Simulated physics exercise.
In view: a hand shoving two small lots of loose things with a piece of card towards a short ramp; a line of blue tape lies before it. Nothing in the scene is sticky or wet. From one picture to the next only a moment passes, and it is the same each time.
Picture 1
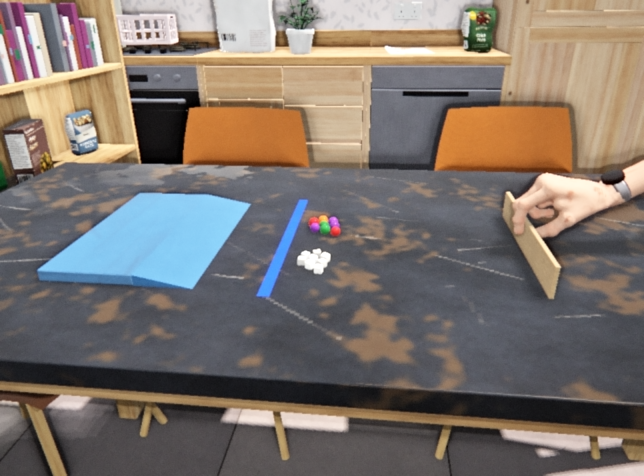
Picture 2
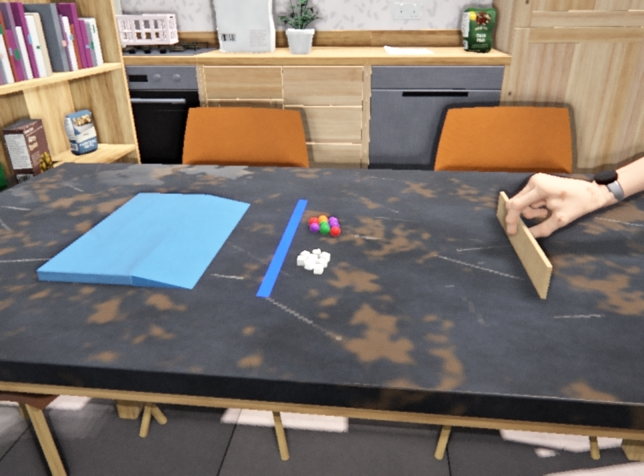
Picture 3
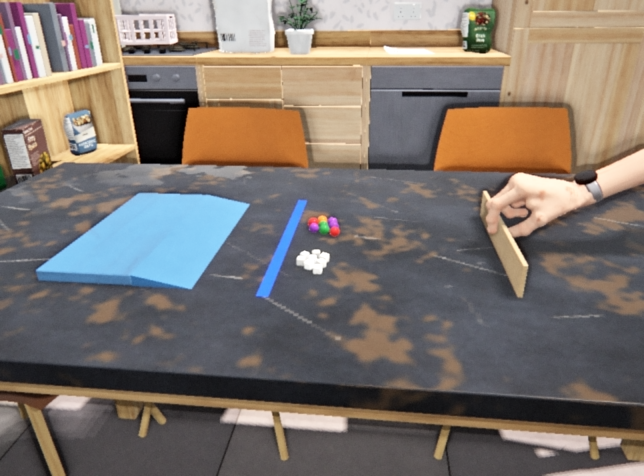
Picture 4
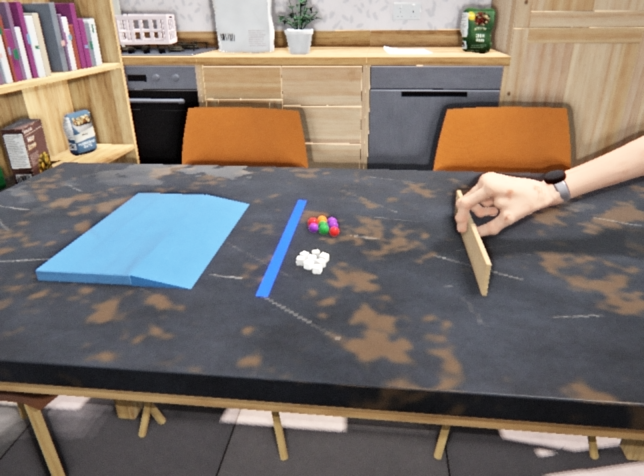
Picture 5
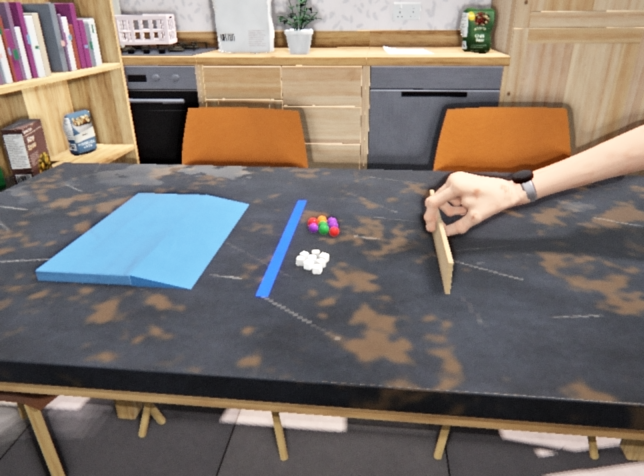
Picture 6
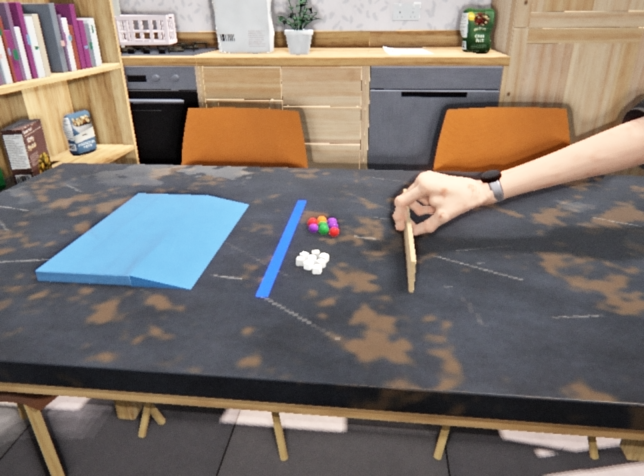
At the start, a hand holds an upright piece of card at the right of a dark table, with sugar cubes, colourful marbles, blue tape and a blue ramp further left. The hand slides the card steadily left, closing much of the gap, while both small piles stay practically still.
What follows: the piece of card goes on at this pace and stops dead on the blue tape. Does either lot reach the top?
In the end the front lot isn't pushed up while the back lot puts some on top.
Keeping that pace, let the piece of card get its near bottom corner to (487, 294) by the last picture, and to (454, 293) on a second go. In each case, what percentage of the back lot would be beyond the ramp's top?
Lab note: Share about 0 per cent at the first pace, 10 per cent at the second.
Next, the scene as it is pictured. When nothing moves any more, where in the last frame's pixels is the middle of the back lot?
Roughly (45, 204).
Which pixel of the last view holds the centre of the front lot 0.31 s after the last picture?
Roughly at (243, 259).
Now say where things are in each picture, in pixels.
In the first picture, piece of card at (550, 275), at rest; blue tape at (302, 204); top of the ramp at (138, 268); front lot at (314, 259), a few sugar cubes; back lot at (324, 225), a few glass marbles.
In the second picture, piece of card at (542, 274); back lot at (324, 225).
In the third picture, piece of card at (519, 273); front lot at (313, 260).
In the fourth picture, piece of card at (484, 272); back lot at (323, 225).
In the fifth picture, piece of card at (448, 270); front lot at (312, 260).
In the sixth picture, piece of card at (412, 269); blue tape at (301, 204); top of the ramp at (136, 269); front lot at (312, 260); back lot at (323, 226).
Then, 0.14 s after the last picture, piece of card still moving, near (336, 217); front lot all short of the ramp; back lot all short of the ramp.
Then, 0.31 s after the last picture, piece of card stopped at the blue tape; front lot all short of the ramp; back lot all short of the ramp.
Then, 0.59 s after the last picture, piece of card stopped at the blue tape; front lot a small part on the ramp, most short of the ramp; back lot most past the top, a small part on the ramp.
By the end, piece of card stopped at the blue tape; front lot none past the top, a small part on the ramp, most short of the ramp; back lot all past the top.
